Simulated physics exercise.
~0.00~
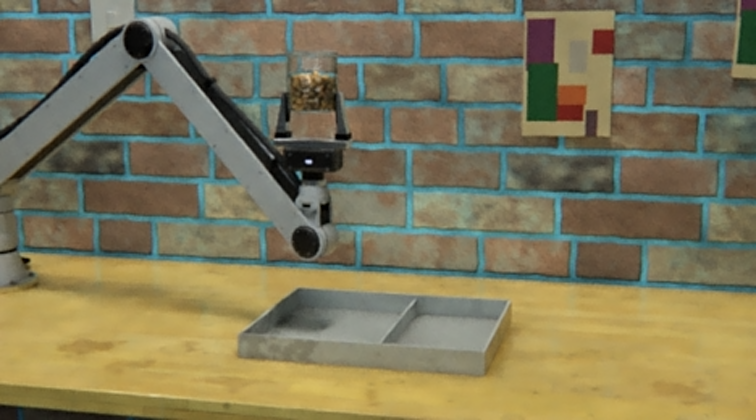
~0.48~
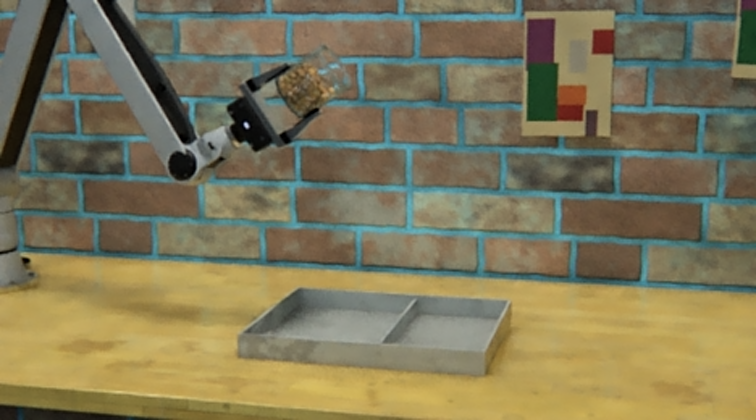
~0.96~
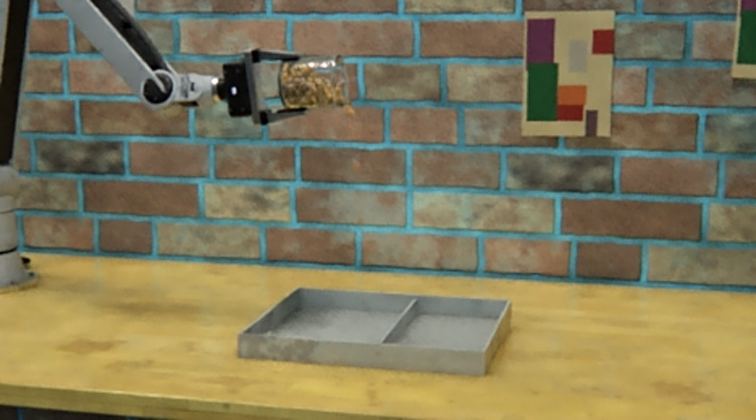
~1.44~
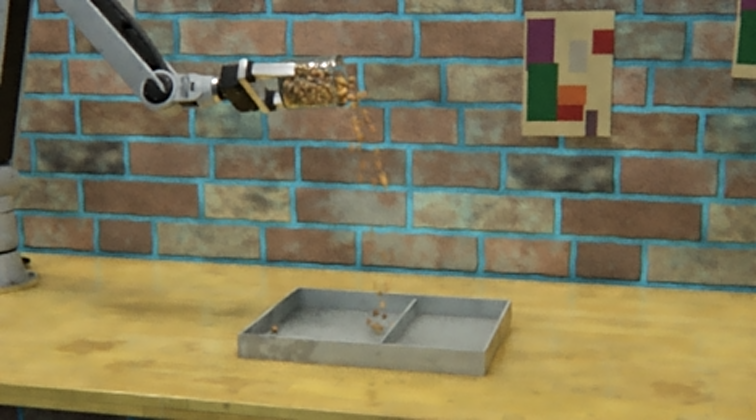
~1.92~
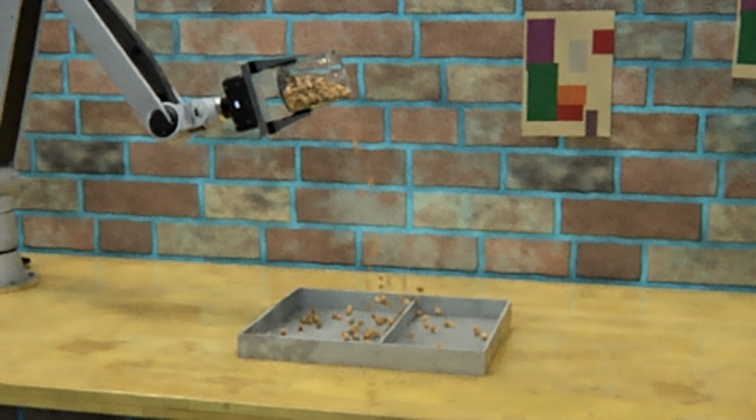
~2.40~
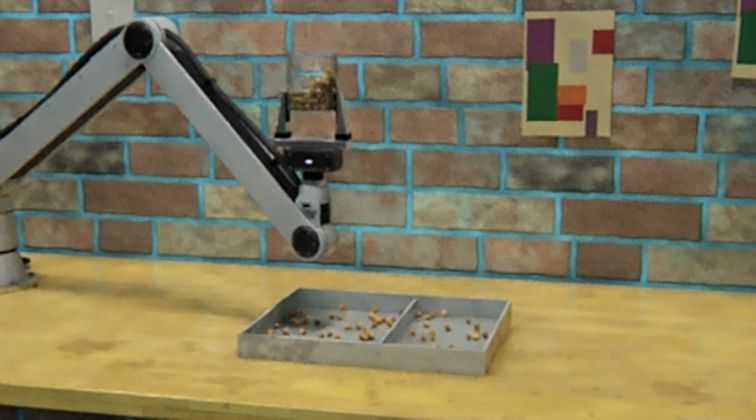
In the video, a robot arm lifts and tips a clear beaker of chickpeas over a divided gray tray, rolling it as some spill out. It then returns the beaker upright, still partly full, leaving chickpeas scattered in both compartments, more in the left.
